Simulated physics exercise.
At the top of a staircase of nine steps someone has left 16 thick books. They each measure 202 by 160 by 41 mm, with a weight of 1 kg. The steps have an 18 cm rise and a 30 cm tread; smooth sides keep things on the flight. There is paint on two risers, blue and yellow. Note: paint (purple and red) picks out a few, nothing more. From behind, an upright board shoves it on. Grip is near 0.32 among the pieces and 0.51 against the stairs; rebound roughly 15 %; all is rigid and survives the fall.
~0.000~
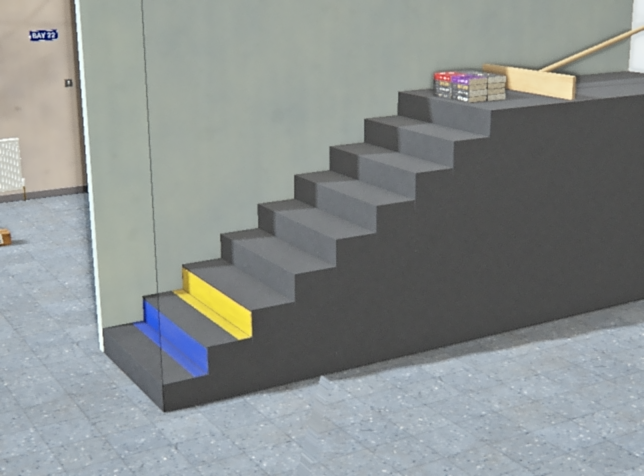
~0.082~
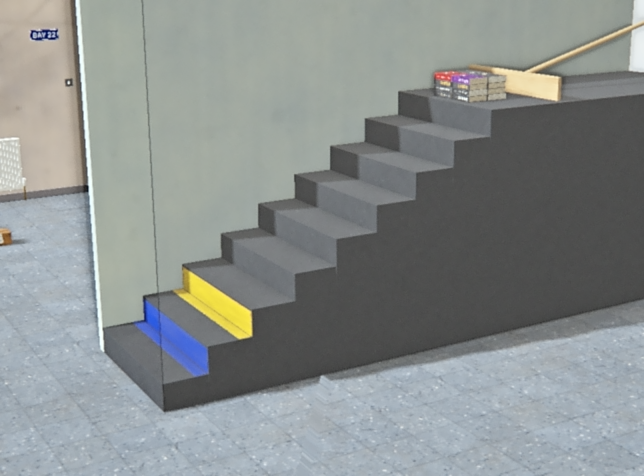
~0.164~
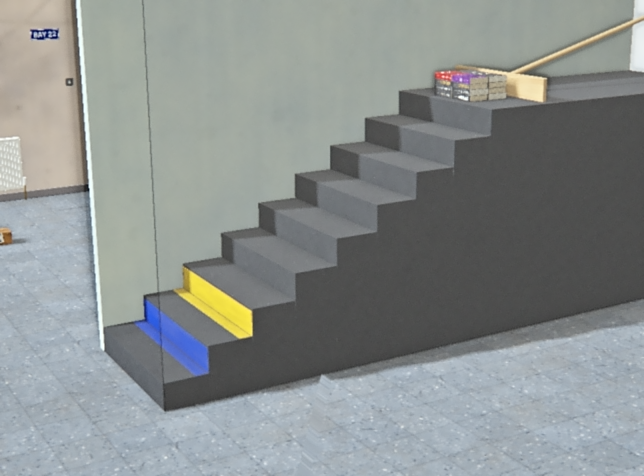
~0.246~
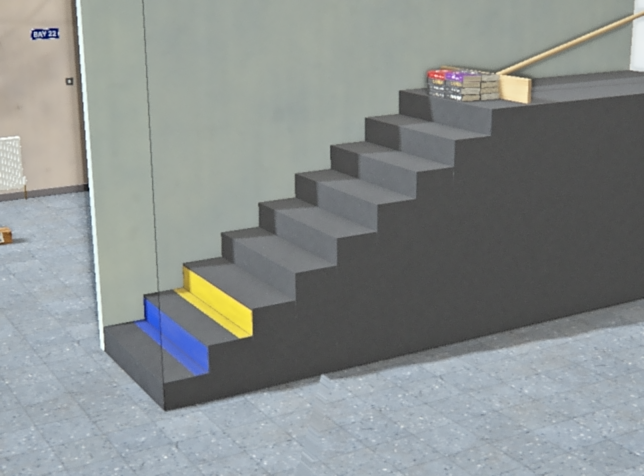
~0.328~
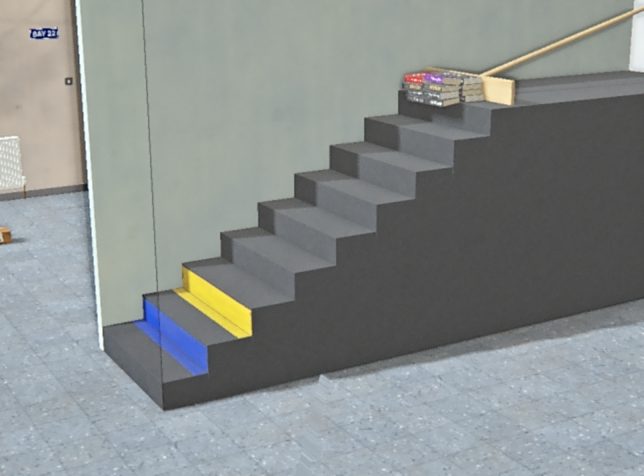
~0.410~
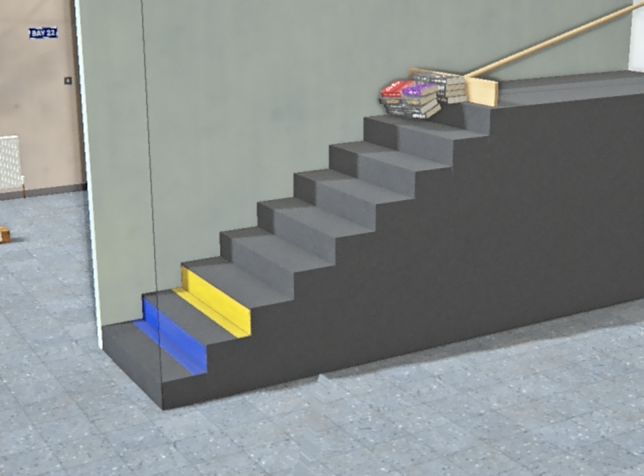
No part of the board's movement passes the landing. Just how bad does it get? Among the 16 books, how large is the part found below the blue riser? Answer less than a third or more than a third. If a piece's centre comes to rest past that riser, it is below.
Fewer than one in three of them.
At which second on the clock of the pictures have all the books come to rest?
I'd say around 4.0 seconds.
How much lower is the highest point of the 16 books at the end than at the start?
Some 43 cm lower.
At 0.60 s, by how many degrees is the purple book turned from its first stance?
My estimate is close to 30°.
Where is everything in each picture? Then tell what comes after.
In the first frame (we follow the side turned to the camera), board (574, 81) 76 cm from the edge; yellow riser, near end, (238, 333); blue riser, near end, (194, 370); red book (442, 78); purple book (478, 81); no piece has moved.
The second frame shows board (560, 82) 62 cm from the edge; purple book (478, 81).
The third frame shows board (545, 83) 48 cm from the edge; purple book (479, 80).
The fourth frame shows board (530, 85) 35 cm from the edge; purple book (472, 79) tipped 4°; red book (436, 76) displaced 7 cm; steepest lean 4°, the book at (472, 85); 16 stirred so far.
The fifth frame shows board (513, 86) 21 cm from the edge; red book (414, 80) tipped 3°; purple book (452, 81) tipped 8°; 16 stirred so far.
The sixth frame shows board (497, 87) 7 cm from the edge; yellow riser, near end, (237, 332); blue riser, near end, (193, 368); red book (391, 94) tipped 24°, 6 cm lower; purple book (430, 90) tipped 9°, 46 mm lower; 16 stirred so far.
Around 0.60 s, none of the 16 books below the blue riser, 16 disturbed; red book tipped 50°, 45 cm lower; purple book tipped 32°, 40 cm lower.
Around 1.14 s, 2 of the 16 books below the blue riser; red book on its side; purple book tipped 29°, 1.28 m lower.
Finally (4.1 s), 2 of the 16 books below the blue riser; red book upside down; purple book 1.73 m lower. That is 12 per cent. Seen by the last camera, middles, purple book near (105, 403).
